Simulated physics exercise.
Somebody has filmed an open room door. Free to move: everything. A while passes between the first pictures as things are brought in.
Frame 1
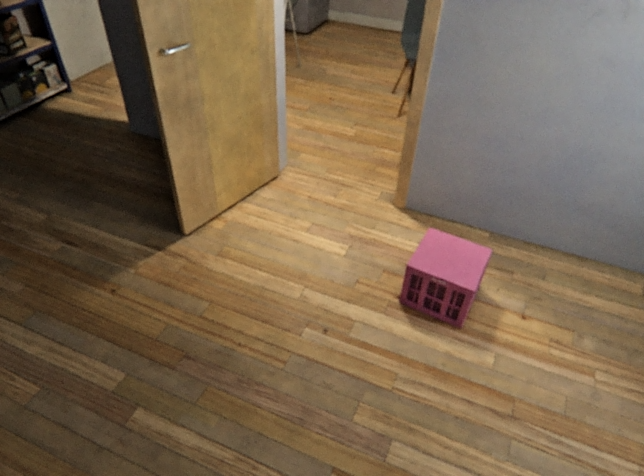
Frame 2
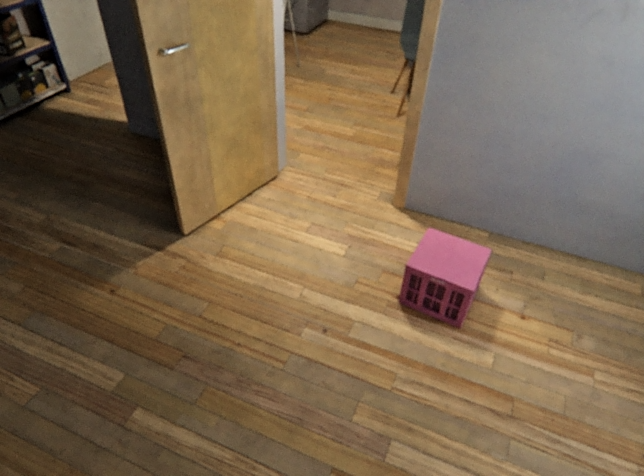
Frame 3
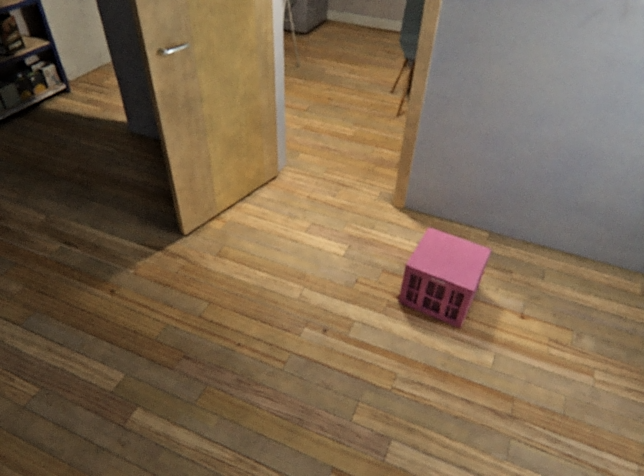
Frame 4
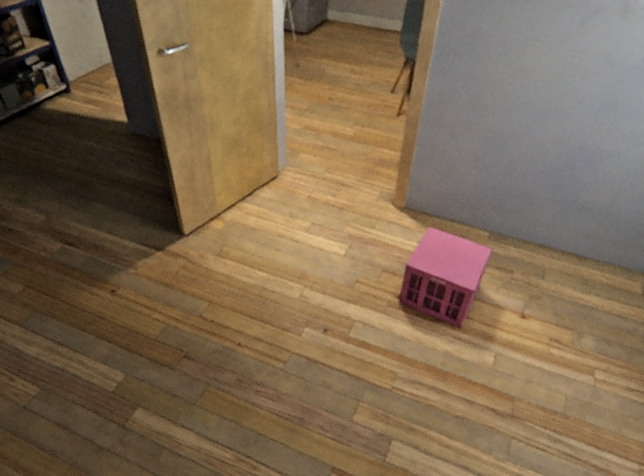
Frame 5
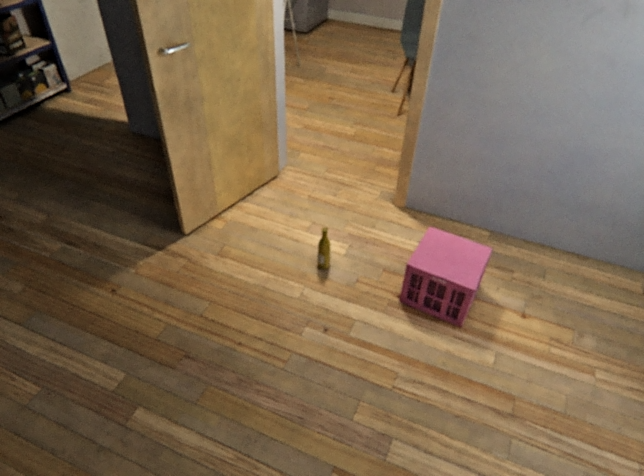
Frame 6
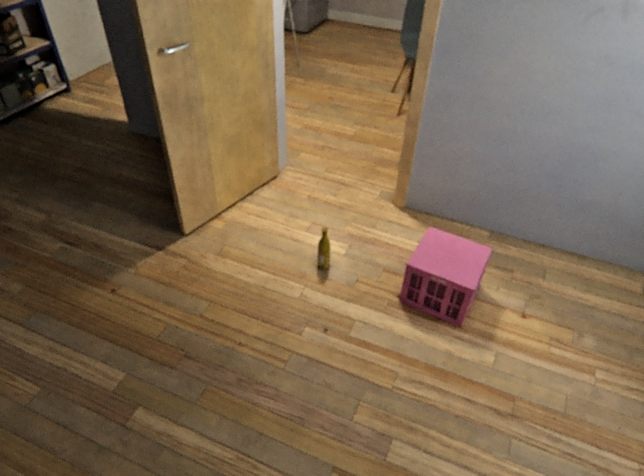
The footage shows a room door standing wide open and still on a wooden floor, with a pink crate resting near the doorway. Later, a small yellowish bottle appears upright to the left of the crate, and nothing visibly moves.
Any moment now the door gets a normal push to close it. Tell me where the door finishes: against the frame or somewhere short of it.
Chances are the door will go the distance.
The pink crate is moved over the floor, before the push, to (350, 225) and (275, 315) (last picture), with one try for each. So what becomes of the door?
Well, on the first go it is held back, and on the second it makes it all the way.
Then, 0.90 s on from there, open by 72°.
Then, 1.50 s on from there, open by 33°.
In the end, open by 0°; both unmoved. At the end, from the last picture's camera, yellow bottle near (324, 248).
